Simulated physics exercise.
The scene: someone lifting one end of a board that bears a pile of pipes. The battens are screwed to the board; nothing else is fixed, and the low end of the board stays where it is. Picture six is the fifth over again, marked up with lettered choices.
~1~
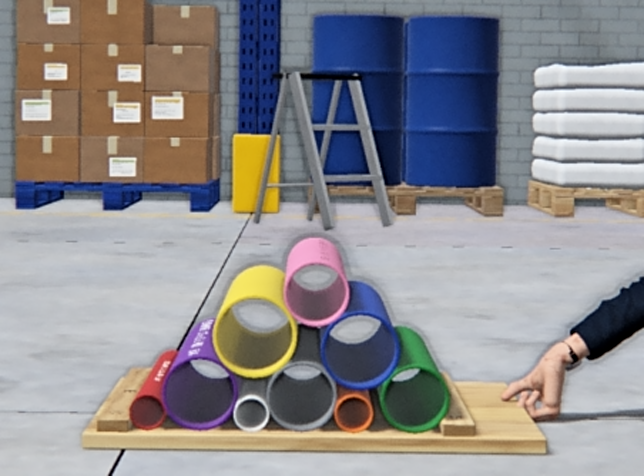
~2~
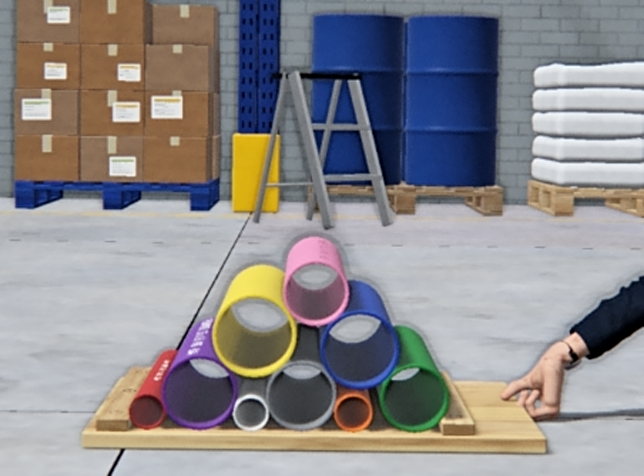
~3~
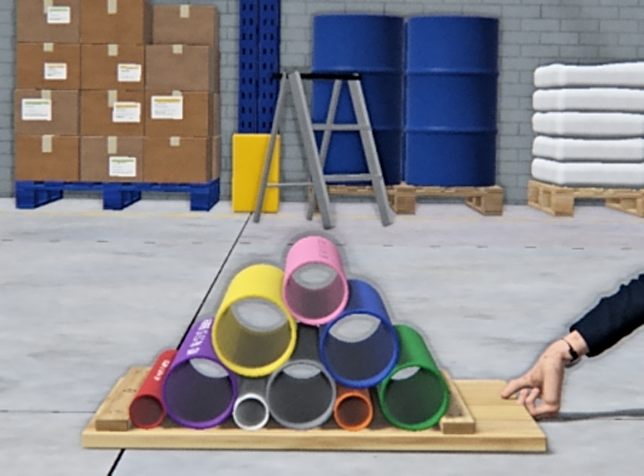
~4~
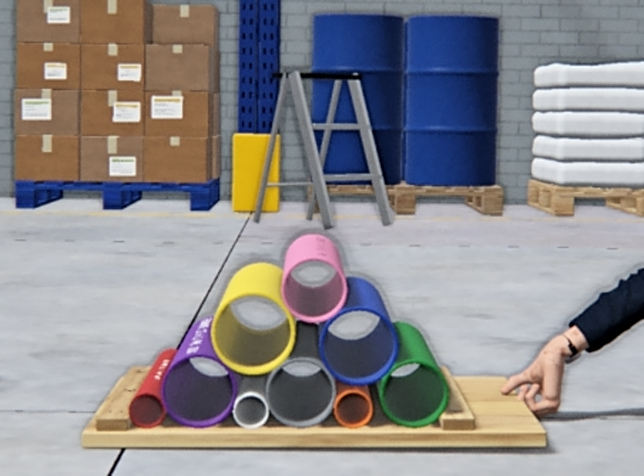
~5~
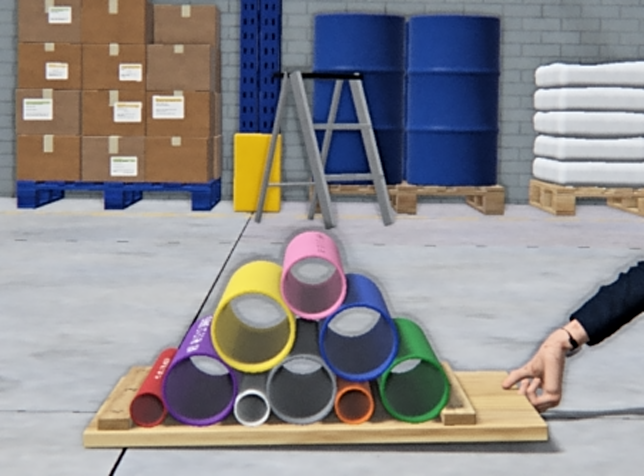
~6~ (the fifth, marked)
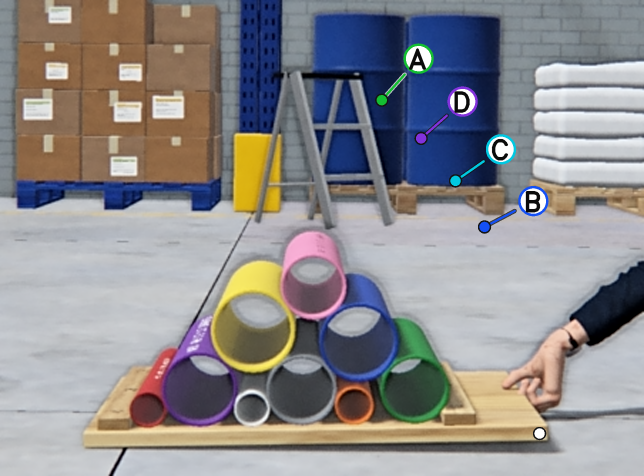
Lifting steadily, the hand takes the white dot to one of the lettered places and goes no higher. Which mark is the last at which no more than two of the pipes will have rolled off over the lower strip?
Up to C.
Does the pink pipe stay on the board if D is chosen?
No.
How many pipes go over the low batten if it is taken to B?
It comes to none.
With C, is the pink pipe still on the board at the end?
Yes, with C.
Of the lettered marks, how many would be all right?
Two of the four.
On the marked copy, A at (382, 100); B at (485, 227); C at (455, 181); D at (421, 138); the white dot at (540, 434).
With C. Early on, board at 20°.
Further on, board at 36°.
At the end, board at 36°, none over the low batten.
As for the rest, A nine over the low batten; B none over the low batten; D six over the low batten.
